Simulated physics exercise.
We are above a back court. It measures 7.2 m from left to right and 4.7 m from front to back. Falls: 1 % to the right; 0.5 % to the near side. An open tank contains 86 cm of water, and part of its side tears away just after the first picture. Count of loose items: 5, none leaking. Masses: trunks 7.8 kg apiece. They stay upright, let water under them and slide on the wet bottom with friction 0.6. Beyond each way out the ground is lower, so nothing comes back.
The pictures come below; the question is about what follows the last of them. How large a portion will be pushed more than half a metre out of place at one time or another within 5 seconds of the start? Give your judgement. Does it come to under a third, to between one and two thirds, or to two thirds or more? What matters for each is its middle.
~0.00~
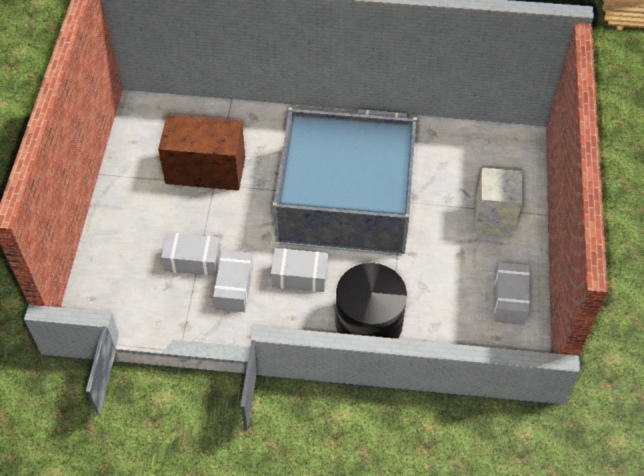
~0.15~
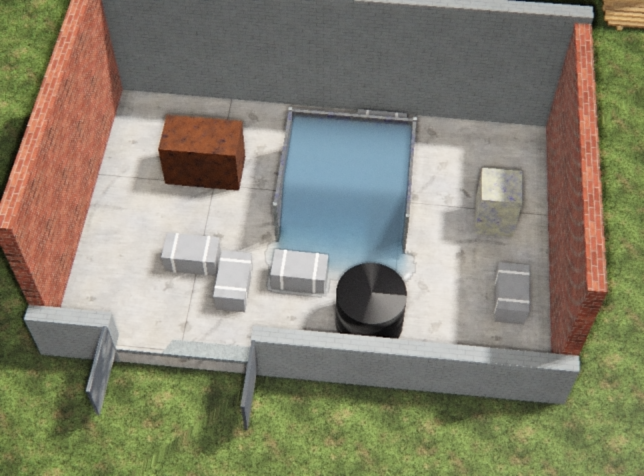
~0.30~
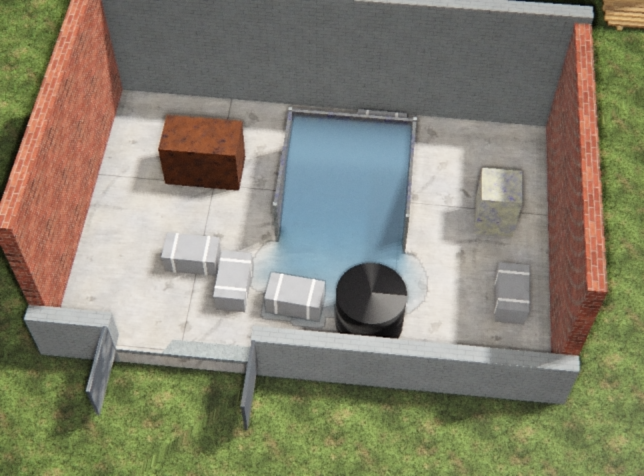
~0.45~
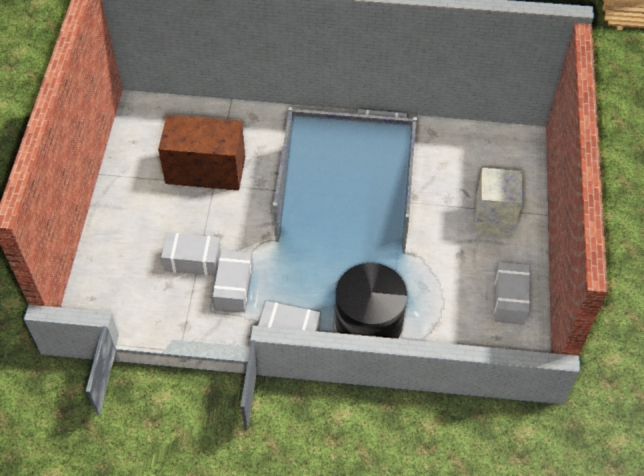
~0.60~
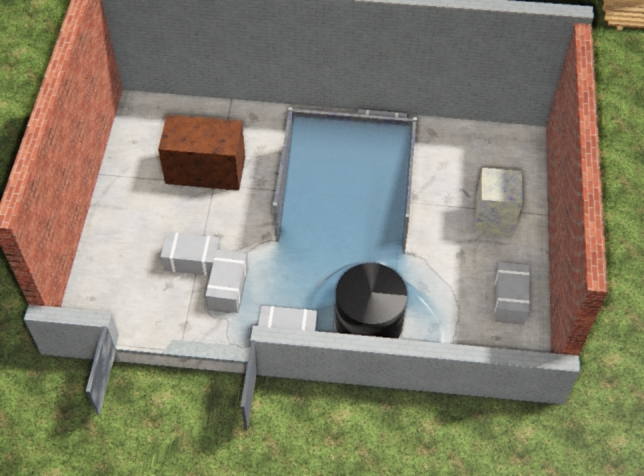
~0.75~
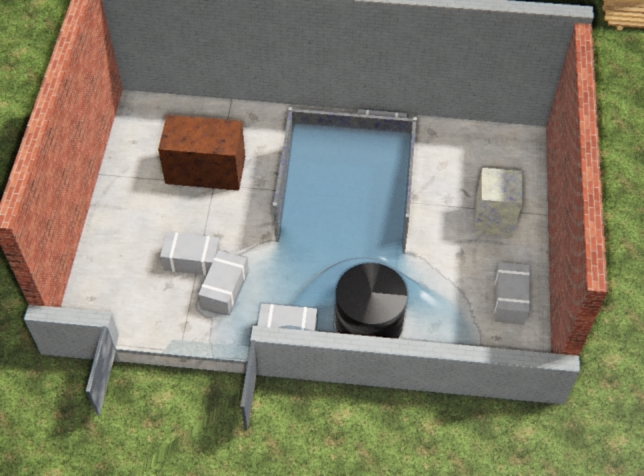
Seems to me it will amount to two thirds or beyond.
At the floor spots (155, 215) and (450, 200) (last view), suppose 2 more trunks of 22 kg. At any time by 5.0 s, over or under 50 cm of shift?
Result in order: Not exceeded; not exceeded.
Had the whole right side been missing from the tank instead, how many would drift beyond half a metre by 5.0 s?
3.
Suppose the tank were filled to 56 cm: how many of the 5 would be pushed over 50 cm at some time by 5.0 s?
The answer would then be 4.
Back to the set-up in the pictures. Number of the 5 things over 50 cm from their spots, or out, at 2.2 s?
Count: 3.
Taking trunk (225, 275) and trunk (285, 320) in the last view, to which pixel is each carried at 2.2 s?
I'd say close to (131, 263) and close to (205, 331).
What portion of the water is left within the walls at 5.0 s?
I'd say some 76 percent hasn't gone yet.
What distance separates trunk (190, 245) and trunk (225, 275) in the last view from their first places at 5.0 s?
Going in order, that's 120 cm for one and 350 cm for the other.
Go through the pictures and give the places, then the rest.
A trunk at (300, 263) rests on the ground; a trunk at (233, 274) rests on the ground; 3.4 m2 under water; 0 of 5 have shifted, in the first frame.
A trunk at (299, 265), on the bottom; a trunk at (233, 274), on the bottom; water covers 4.6 m2; 0 of 5 have shifted, in the second frame.
A trunk at (295, 290), on the bottom, 48 cm from its start; a trunk at (233, 274) rests on the ground; water covers 5.9 m2; 1 of 5 have shifted, in the third frame.
A trunk at (289, 320) rests on the ground, 98 cm from its start; a trunk at (232, 274), on the bottom; 7.1 m2 under water; 1 of 5 have shifted, in the fourth frame.
A trunk at (287, 322) rests on the ground, 103 cm from its start; a trunk at (226, 274) rests on the ground, 10 cm from its start; water covers 8.4 m2; 2 of 5 have shifted, in the fifth frame.
A trunk at (287, 320) floats, 103 cm from its start; a trunk at (223, 276), on the bottom, 15 cm from its start; water covers 9.3 m2; 2 of 5 have shifted, in the sixth frame.
After 1.1 s 1 of 5 are over 50 cm from their spots; 1 afloat.
After 2.2 s 3 of 5 are over 50 cm from their spots; 0 afloat.
After 3.5 s 4 of 5 are over 50 cm from their spots; 2 afloat.
After 5.0 s 4 of 5 are over 50 cm from their spots, and 4 have been at some point; 3 afloat.
